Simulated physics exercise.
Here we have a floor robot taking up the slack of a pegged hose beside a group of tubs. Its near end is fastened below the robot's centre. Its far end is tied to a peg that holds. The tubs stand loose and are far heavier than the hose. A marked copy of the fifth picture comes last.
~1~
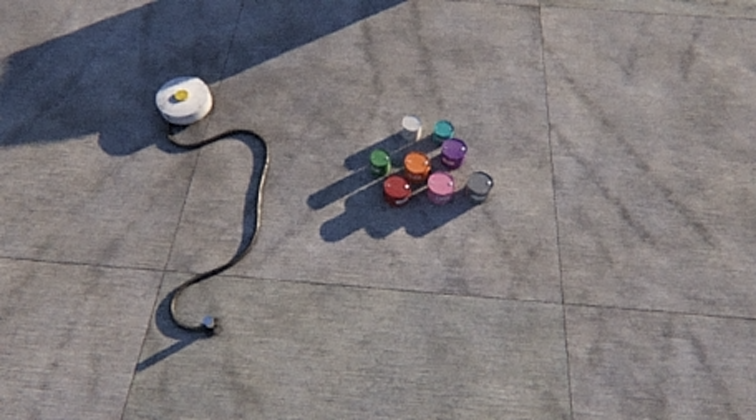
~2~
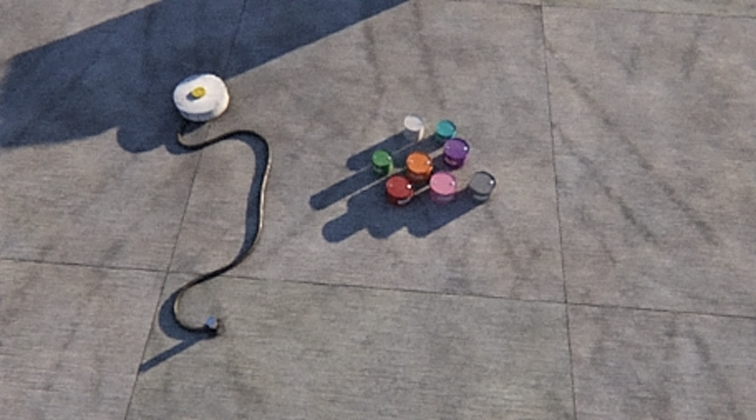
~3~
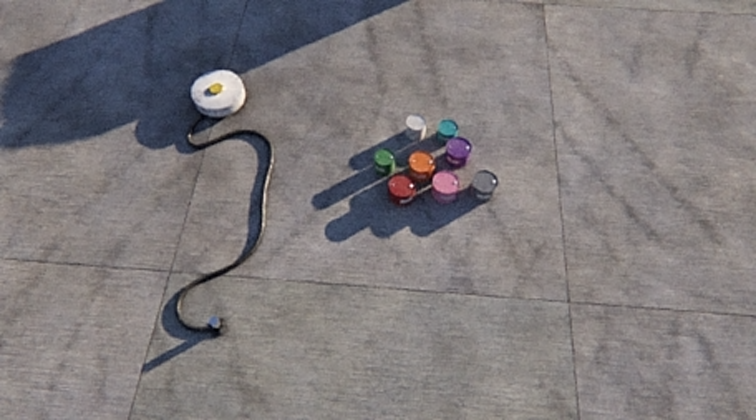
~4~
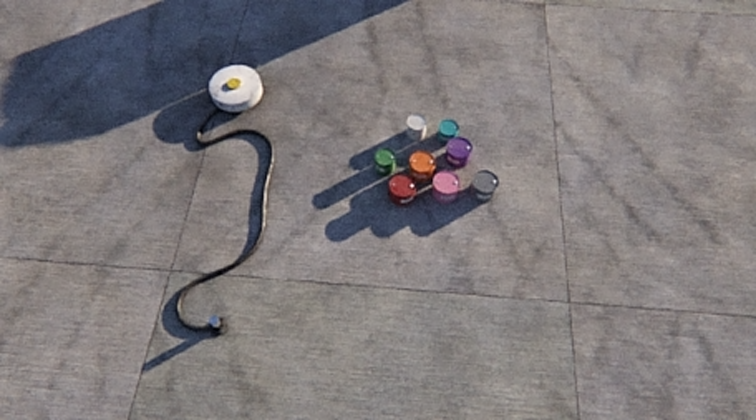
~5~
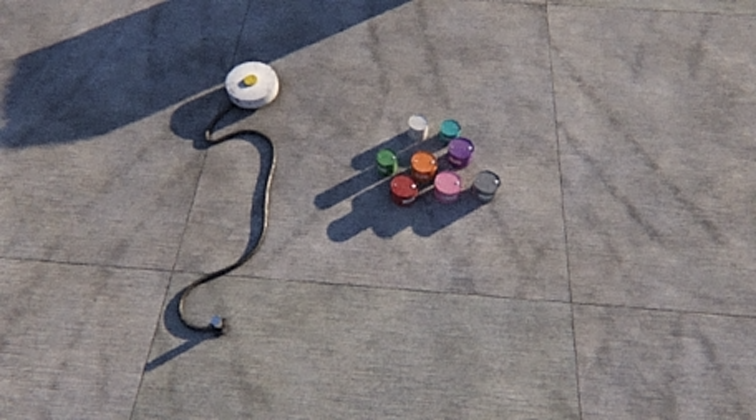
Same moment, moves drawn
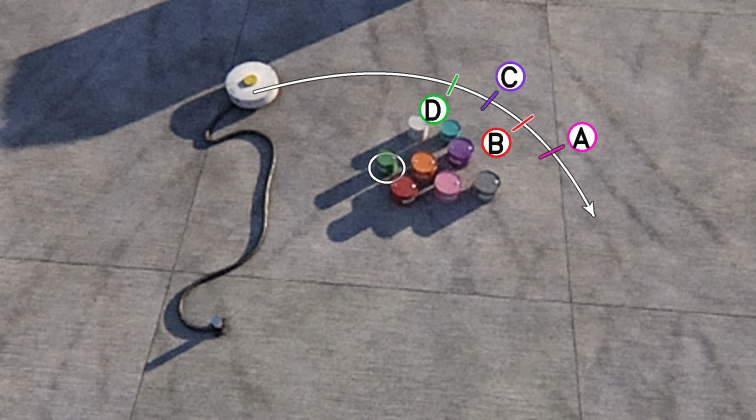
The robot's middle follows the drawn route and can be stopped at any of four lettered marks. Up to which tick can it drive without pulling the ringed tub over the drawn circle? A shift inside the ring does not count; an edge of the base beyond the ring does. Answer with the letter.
Up to mark A.
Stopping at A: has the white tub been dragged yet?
Yes.
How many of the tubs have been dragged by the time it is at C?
By then, none.
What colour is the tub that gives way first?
White.
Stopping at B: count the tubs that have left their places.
The count is none.
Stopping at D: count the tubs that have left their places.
The count is none.
On the marked copy, A at (552, 152); B at (523, 123); C at (490, 101); D at (453, 85); the ring at (387, 168); the route from (254, 92) via (453, 85) to (594, 216).
With A. Early on, robot (366, 67); green tub (387, 163).
Further on, robot (476, 87); green tub (387, 163).
At the end, robot (554, 146); white tub (423, 136); green tub (387, 163); the green tub is still in its ring.
As for the rest, B is safe but short; C is safe but short; D is safe but short.
